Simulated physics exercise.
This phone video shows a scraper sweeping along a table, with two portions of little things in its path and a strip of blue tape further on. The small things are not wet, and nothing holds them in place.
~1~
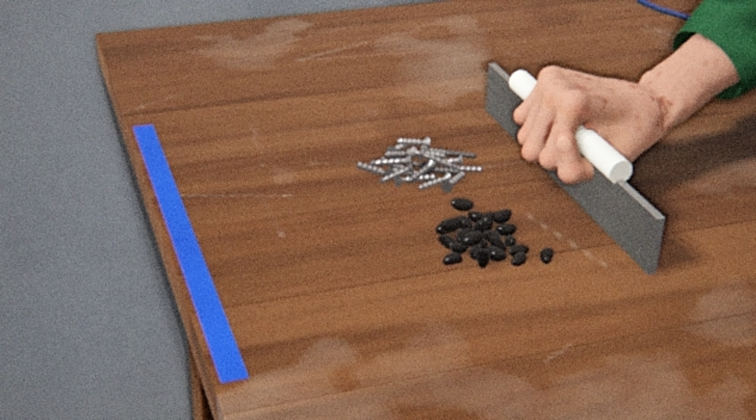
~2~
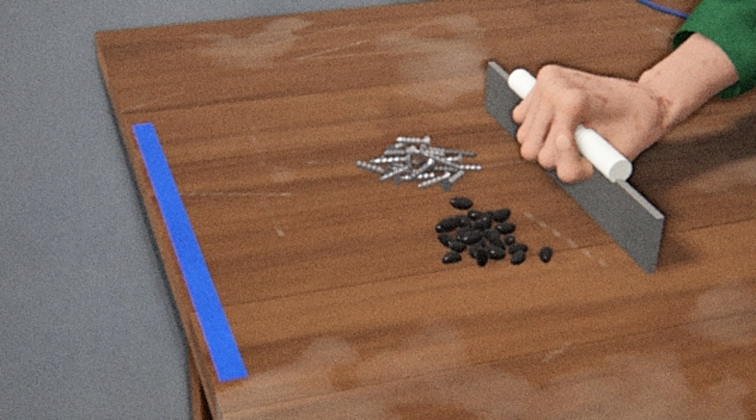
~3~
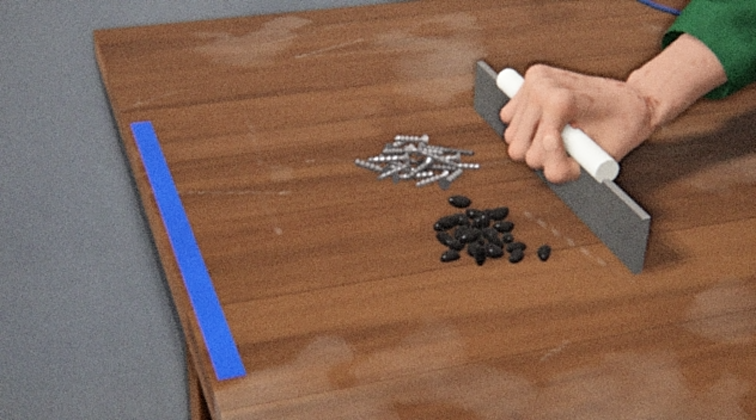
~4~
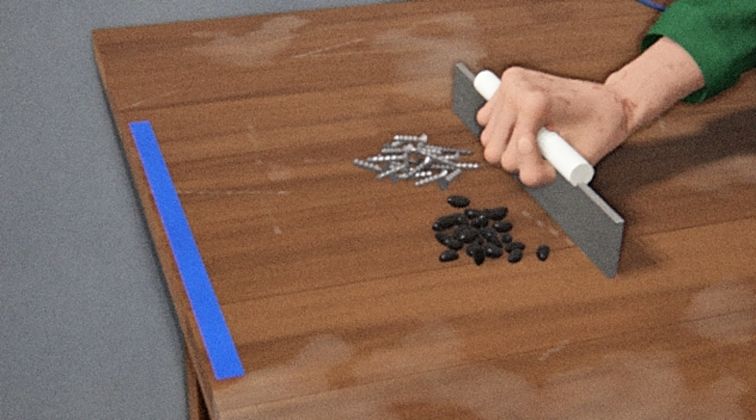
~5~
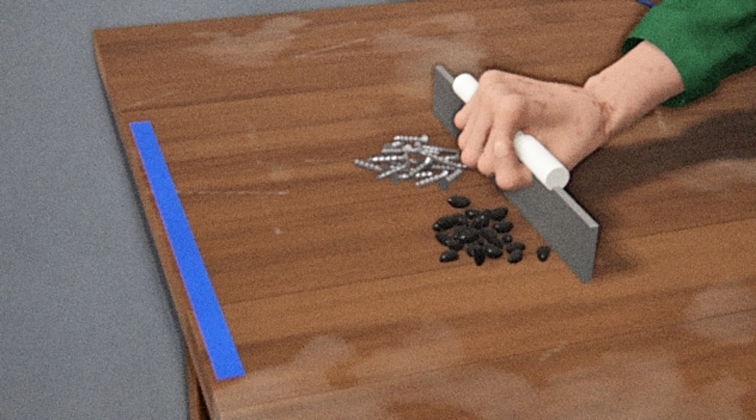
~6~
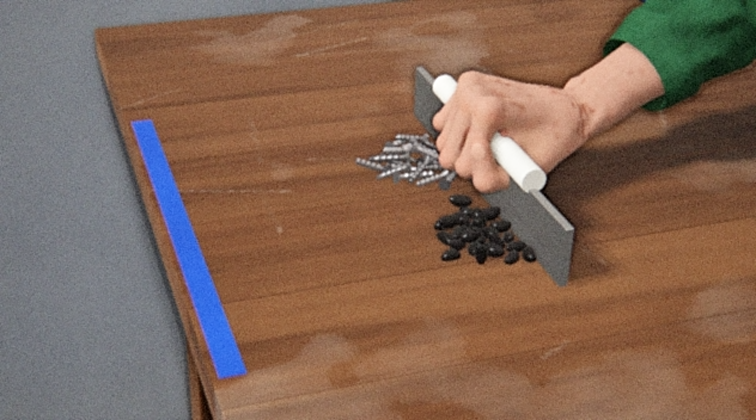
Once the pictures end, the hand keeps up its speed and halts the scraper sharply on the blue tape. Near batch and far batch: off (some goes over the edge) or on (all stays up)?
Near batch: Off, far batch: Off.
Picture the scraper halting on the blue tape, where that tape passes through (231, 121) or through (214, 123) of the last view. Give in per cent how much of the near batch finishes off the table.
First stop around 0 per cent, second stop around 0 per cent.
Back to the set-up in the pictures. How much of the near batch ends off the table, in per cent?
Share: Approx. 100 in a hundred.
Then, 0.98 s on from there, scraper still moving, near (327, 157); near batch all on the table, its front near (306, 280); far batch all on the table, its front near (252, 187).
Then, 1.97 s on from there, scraper stopped at the blue tape; near batch the bulk over the edge; far batch the bulk over the edge.
Then, 2.25 s on from there, scraper stopped at the blue tape; near batch the whole lot over the edge; far batch the whole lot over the edge.
In the end, scraper stopped at the blue tape; near batch the whole lot over the edge; far batch the whole lot over the edge.
